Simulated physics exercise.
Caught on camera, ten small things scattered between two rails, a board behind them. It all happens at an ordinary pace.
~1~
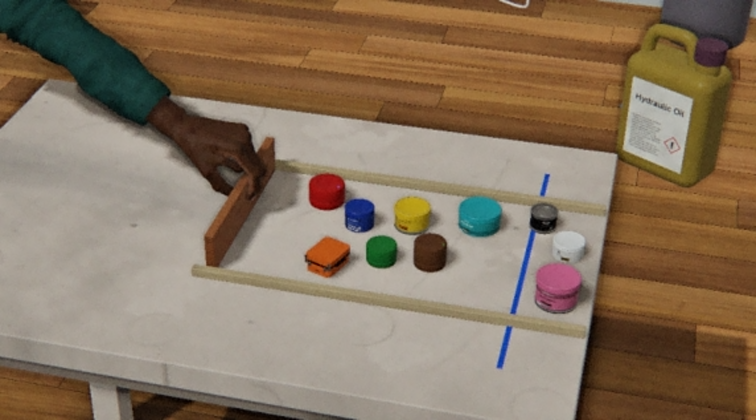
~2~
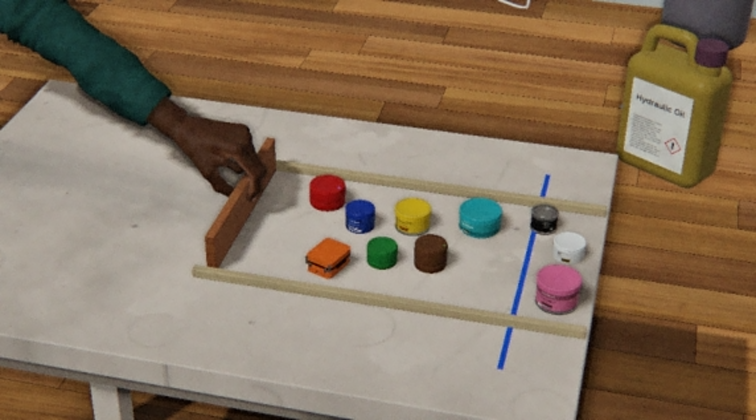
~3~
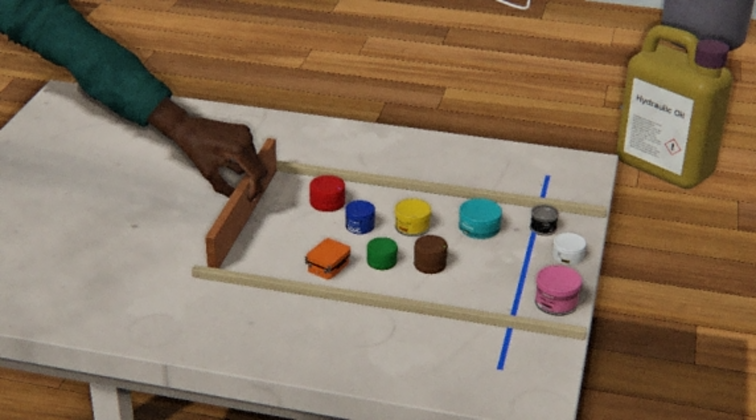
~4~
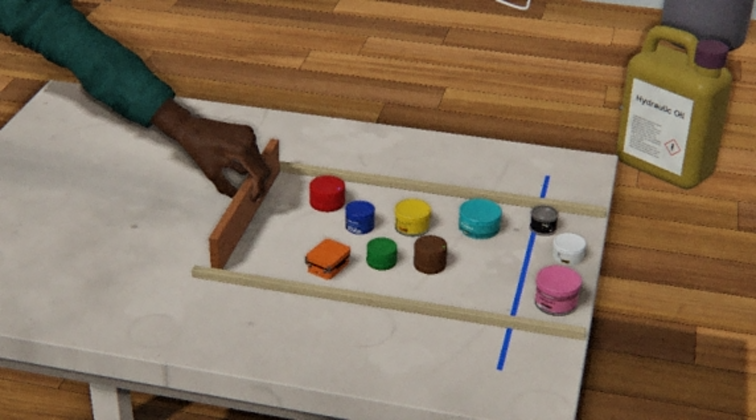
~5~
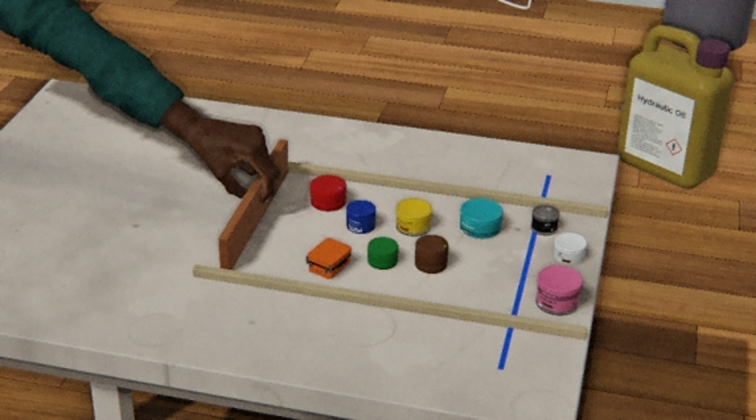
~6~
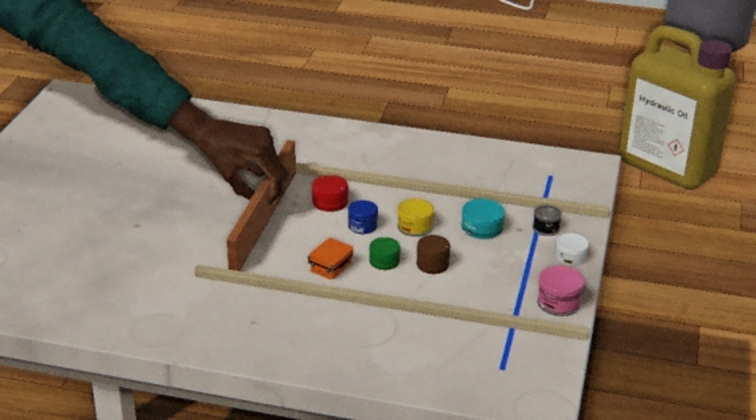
A hand sliding a wooden board slightly right between two rails, the scattered colourful tubs ahead of it staying in place.
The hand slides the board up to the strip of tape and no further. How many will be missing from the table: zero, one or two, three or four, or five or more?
The number that fall off is one or two.
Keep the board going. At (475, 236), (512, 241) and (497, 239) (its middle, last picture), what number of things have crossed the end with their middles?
The counts: 0, 1 and 0.
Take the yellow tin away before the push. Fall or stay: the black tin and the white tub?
The black tin remains up; the white tub comes down.
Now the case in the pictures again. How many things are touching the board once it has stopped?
In contact: 4.
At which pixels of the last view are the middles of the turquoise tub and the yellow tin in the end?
Near (595, 221) and (572, 243).
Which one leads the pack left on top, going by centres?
It is the white tub.
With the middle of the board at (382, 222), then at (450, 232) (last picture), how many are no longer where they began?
First 6, then 8.
Soon after, none off yet; white tub at rest near (572, 249); pink pot at rest near (561, 291); black tin at rest near (547, 221).
At rest, the number that fall off is one or two; fallen, black tin.
